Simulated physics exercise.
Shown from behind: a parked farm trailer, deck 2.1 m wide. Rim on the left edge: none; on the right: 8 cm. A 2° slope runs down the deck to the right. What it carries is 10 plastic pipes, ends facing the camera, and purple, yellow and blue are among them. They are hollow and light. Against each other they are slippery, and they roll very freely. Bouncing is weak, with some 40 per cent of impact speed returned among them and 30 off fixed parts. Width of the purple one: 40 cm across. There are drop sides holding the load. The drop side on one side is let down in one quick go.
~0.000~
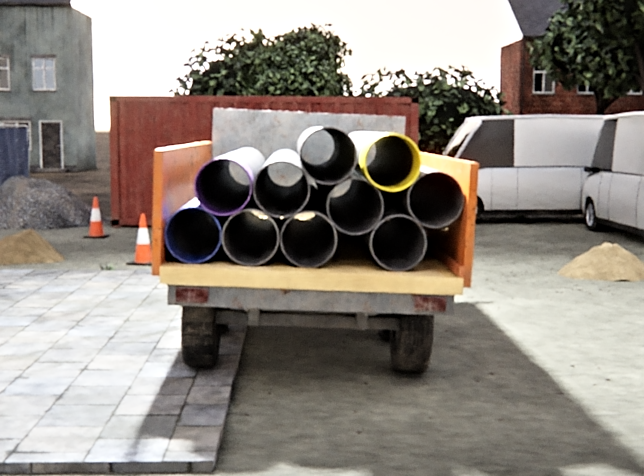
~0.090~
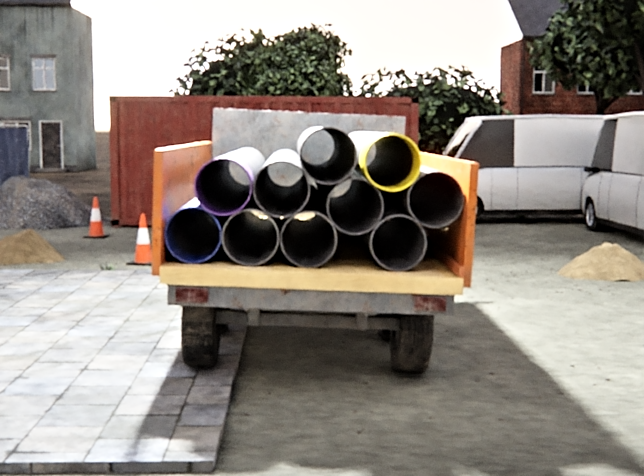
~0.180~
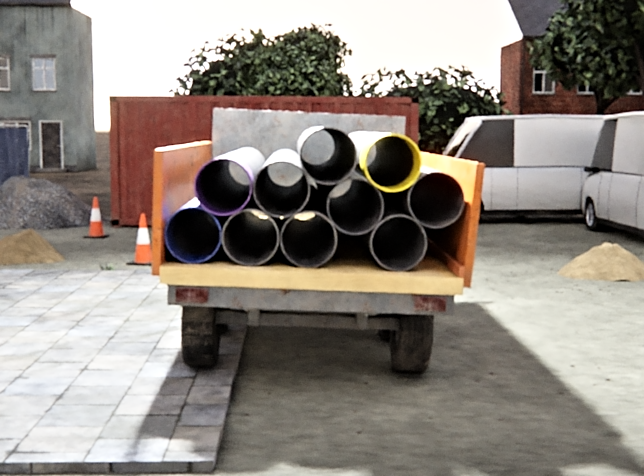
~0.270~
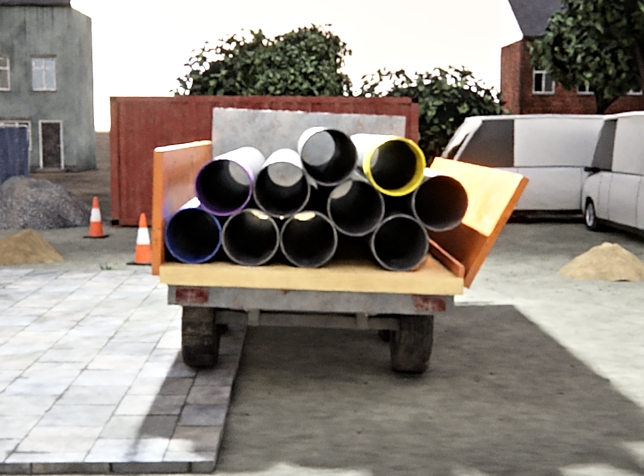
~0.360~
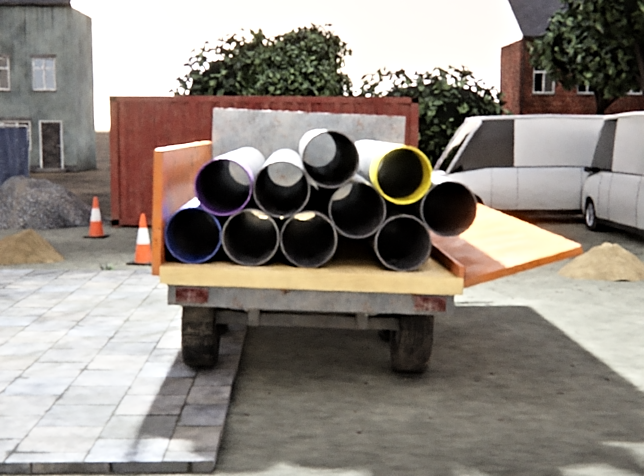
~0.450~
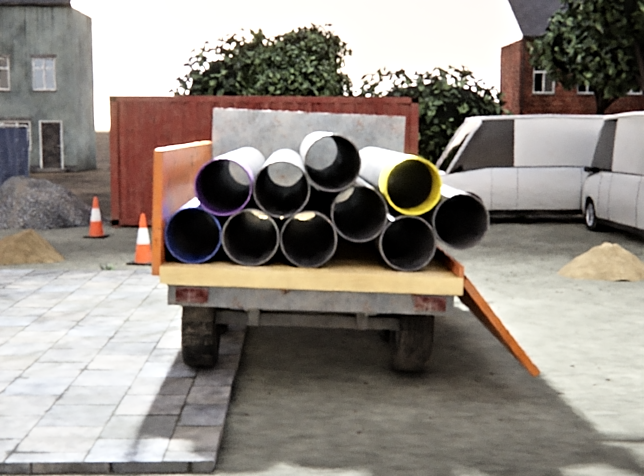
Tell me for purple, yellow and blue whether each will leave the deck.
Purple: No, it won't; yellow: Yes, it will; blue: No, it won't.
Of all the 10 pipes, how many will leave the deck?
It comes to 2.
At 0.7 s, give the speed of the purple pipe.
Speed: Approx. 0.0 m/s.
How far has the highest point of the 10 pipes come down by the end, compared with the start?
Some 20 centimetres.
By 0.7 s, purple is up on others, 40 cm from the left edge; yellow is up on others, 5 cm from the right edge, rolling right; blue is on the deck, 20 cm from the left edge; 1 gone from the deck.
By 0.8 s, yellow is dropping off the right side; as before, purple, blue; 2 gone from the deck.
By 1.0 s, yellow is dropping off the right side; as before, purple, blue; 2 gone from the deck.
Finally (4.4 s), purple is up on others, 45 cm from the left edge; yellow is down on the right; blue is on the deck, 25 cm from the left edge; 2 gone from the deck.
